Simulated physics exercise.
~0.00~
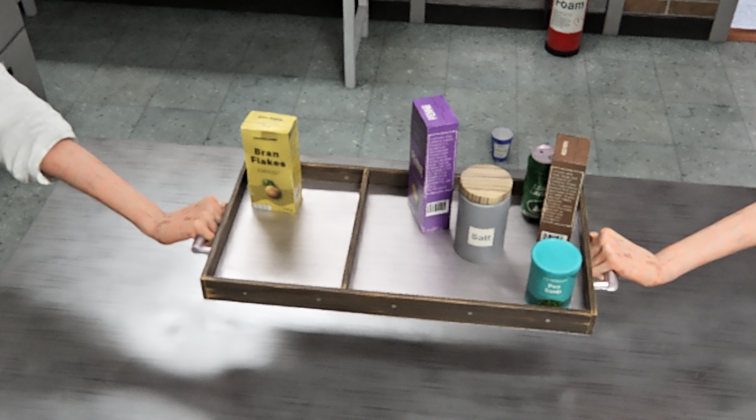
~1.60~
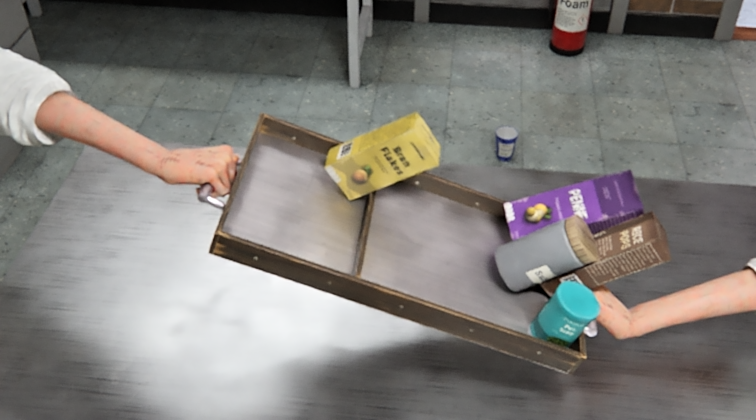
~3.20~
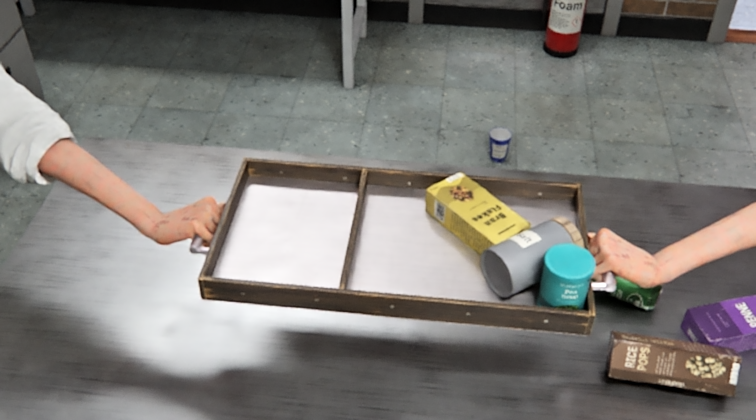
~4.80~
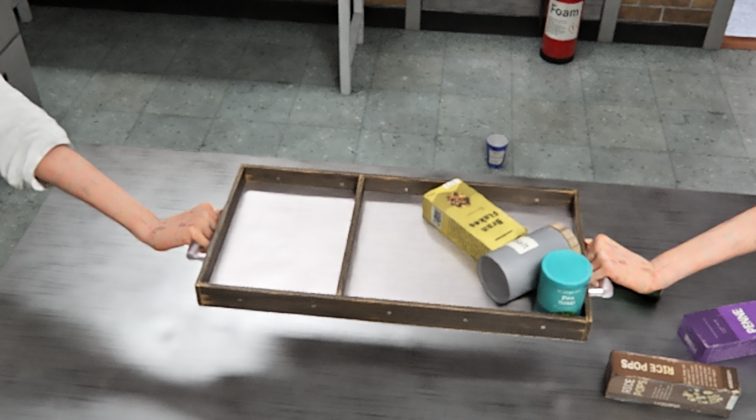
Above a grey table, two hands tip a tray rightward, spilling three items, then level it.
